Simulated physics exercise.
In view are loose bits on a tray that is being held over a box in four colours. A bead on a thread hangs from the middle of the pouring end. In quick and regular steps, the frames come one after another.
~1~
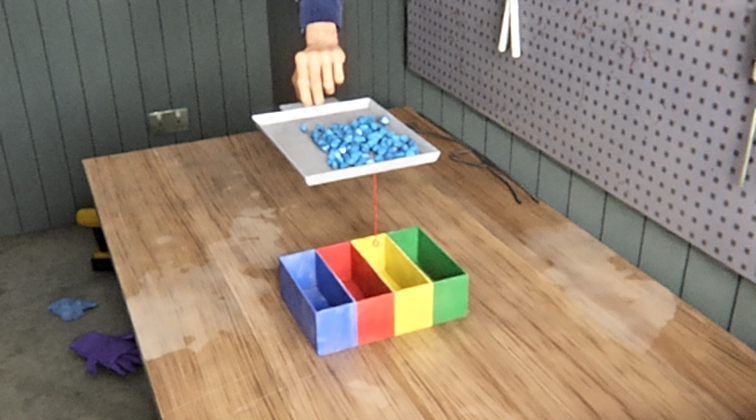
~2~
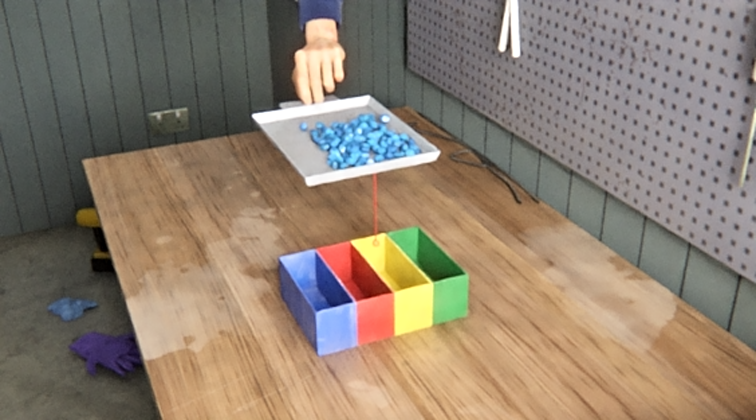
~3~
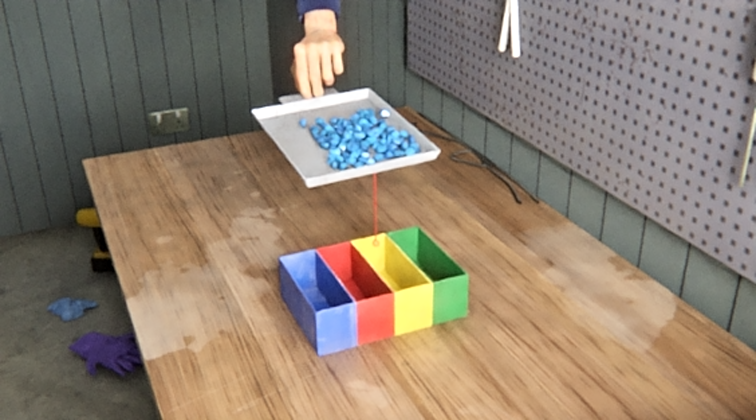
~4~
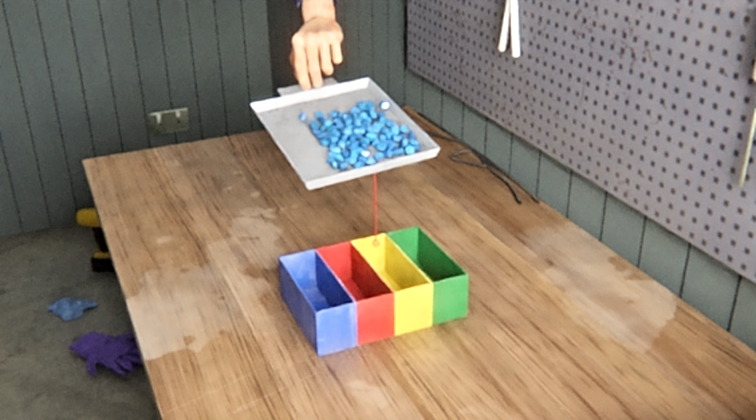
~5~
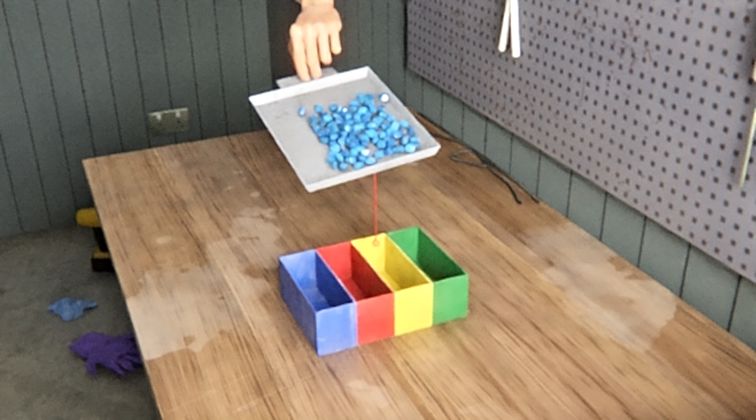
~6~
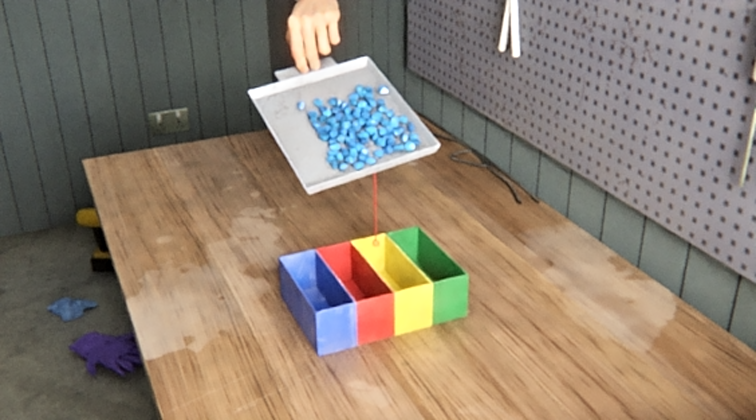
On a wooden table, a hand steadily tilts a tray of blue stones above a four-coloured box.
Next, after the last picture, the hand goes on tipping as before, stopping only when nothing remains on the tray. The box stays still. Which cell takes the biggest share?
The blue cell.
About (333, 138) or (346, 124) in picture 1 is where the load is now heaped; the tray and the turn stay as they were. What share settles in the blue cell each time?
About 70 % and 60 %.
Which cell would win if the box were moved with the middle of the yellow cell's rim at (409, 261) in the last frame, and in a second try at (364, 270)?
That blue cell; the red one.
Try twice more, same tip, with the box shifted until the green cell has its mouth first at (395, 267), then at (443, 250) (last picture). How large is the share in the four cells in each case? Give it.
In order: 100 per cent and 80 per cent.
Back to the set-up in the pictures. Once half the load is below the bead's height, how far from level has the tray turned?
A tilt of roughly 90°.
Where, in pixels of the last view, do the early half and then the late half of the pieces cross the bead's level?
About (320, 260), and after that about (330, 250).
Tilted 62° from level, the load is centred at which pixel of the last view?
Centre estimate: (332, 174).
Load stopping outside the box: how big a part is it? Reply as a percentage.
Close to 0 percent, I reckon.
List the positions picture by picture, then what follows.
In the first frame, corners of the pouring end at (308, 175) and (435, 151), level; middle of the load at (358, 141), aquarium stones; bead on its thread at (376, 243); blue cell at (337, 325); red cell at (376, 315); yellow cell at (413, 305); green cell at (450, 296).
In the second frame, corners of the pouring end at (308, 176) and (435, 151), level; middle of the load at (357, 140).
In the third frame, corners of the pouring end at (308, 178) and (435, 149), tipped barely, lowest at the left corner; middle of the load at (357, 138).
In the fourth frame, corners of the pouring end at (308, 180) and (435, 147), tipped a little, lowest at the left corner; middle of the load at (357, 133).
In the fifth frame, corners of the pouring end at (308, 183) and (435, 145), tipped a little, lowest at the left corner; middle of the load at (357, 129).
In the sixth frame, corners of the pouring end at (308, 186) and (435, 144), tipped clearly, lowest at the left corner; middle of the load at (356, 126); blue cell at (337, 325); red cell at (376, 315); yellow cell at (413, 305); green cell at (450, 296).
Soon after the last picture, tray tipped steeply; most on the tray; a stray few in the blue cell; a small part falling or outside the box.
A little later, tray tipped past a quarter turn; a stray few on the tray; about half in the blue cell; about a third in the red cell; a stray few in the yellow cell; a small part falling or outside the box.
Later still, tray tipped past a quarter turn; about half in the blue cell; about a third in the red cell; a stray few in the yellow cell; a stray few falling or outside the box.
At rest, tray tipped past a quarter turn; about half in the blue cell; about a third in the red cell; a stray few in the yellow cell; none in the green cell; a stray few outside the box.
